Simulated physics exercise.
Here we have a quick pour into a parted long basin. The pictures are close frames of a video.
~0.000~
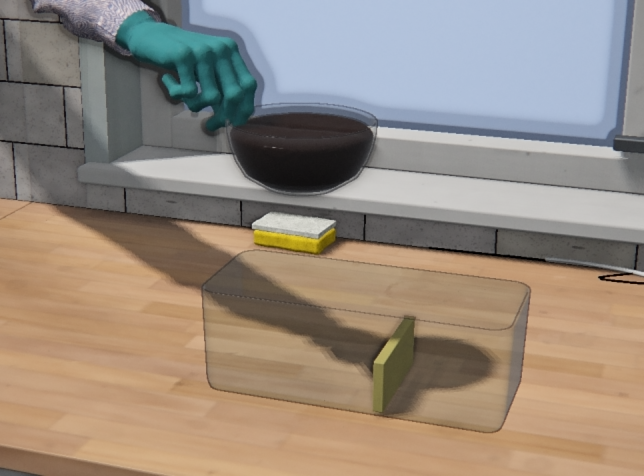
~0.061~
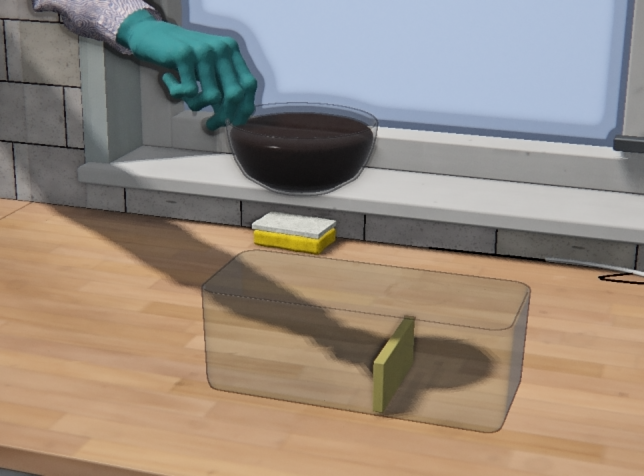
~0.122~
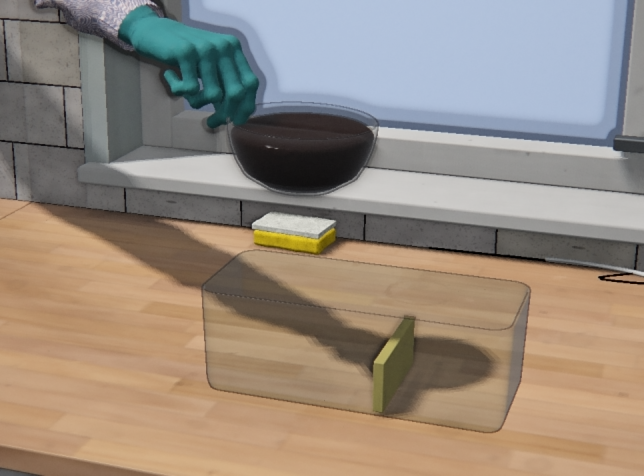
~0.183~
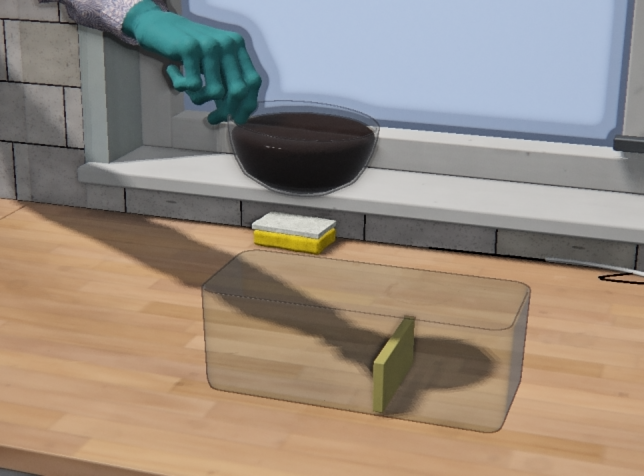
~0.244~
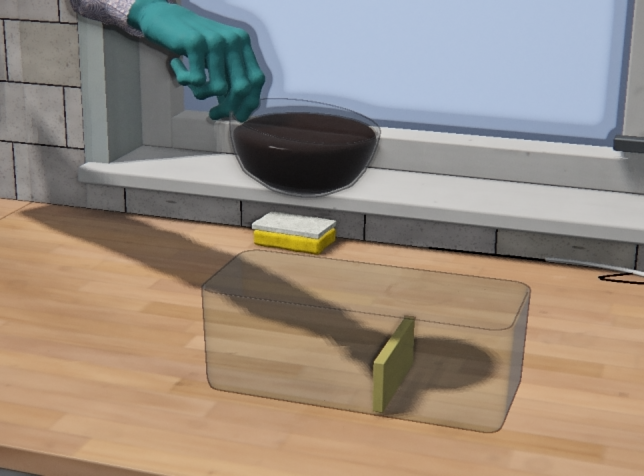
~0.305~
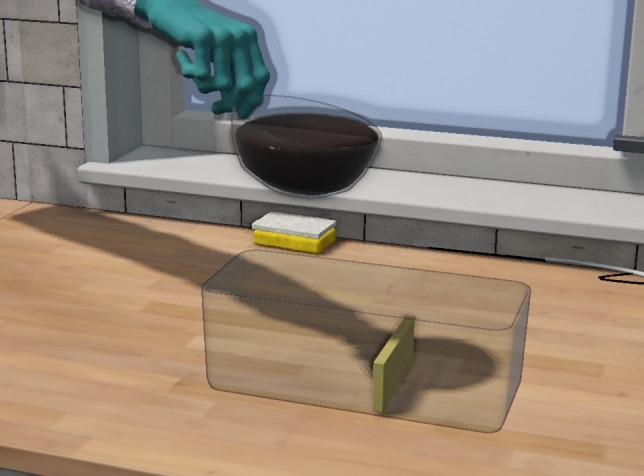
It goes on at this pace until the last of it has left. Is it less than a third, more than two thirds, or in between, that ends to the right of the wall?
In the end over two thirds is right of the wall.
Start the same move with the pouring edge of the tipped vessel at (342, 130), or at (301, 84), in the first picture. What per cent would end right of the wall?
In turn 60 and 15 in a hundred.
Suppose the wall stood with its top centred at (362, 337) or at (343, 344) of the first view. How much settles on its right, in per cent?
Near 95 % and 95 %.
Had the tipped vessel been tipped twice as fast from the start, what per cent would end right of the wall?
Close to 70 per cent.
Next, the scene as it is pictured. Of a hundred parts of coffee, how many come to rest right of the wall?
Near 85 %.
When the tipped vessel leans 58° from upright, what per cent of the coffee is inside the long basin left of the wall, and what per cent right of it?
Near 0 on the left, 20 on the right.
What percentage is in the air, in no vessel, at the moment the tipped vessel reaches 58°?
Near 30 %.
By 0.77 s the tilt is 58° and 47 per cent is still to pour, 1 is left of the wall and 20 right of it.
By 1.11 s the tilt is 88° and 6 per cent is still to pour, 6 is left of the wall and 81 right of it.
By 1.47 s the tilt is 96° and 0 per cent is still to pour, 16 is left of the wall and 84 right of it.
By 1.86 s the tilt is 96° and 0 per cent is still to pour, 16 is left of the wall and 84 right of it.
At rest 16 per cent lies left of the wall, 84 right of it and 1 outside.
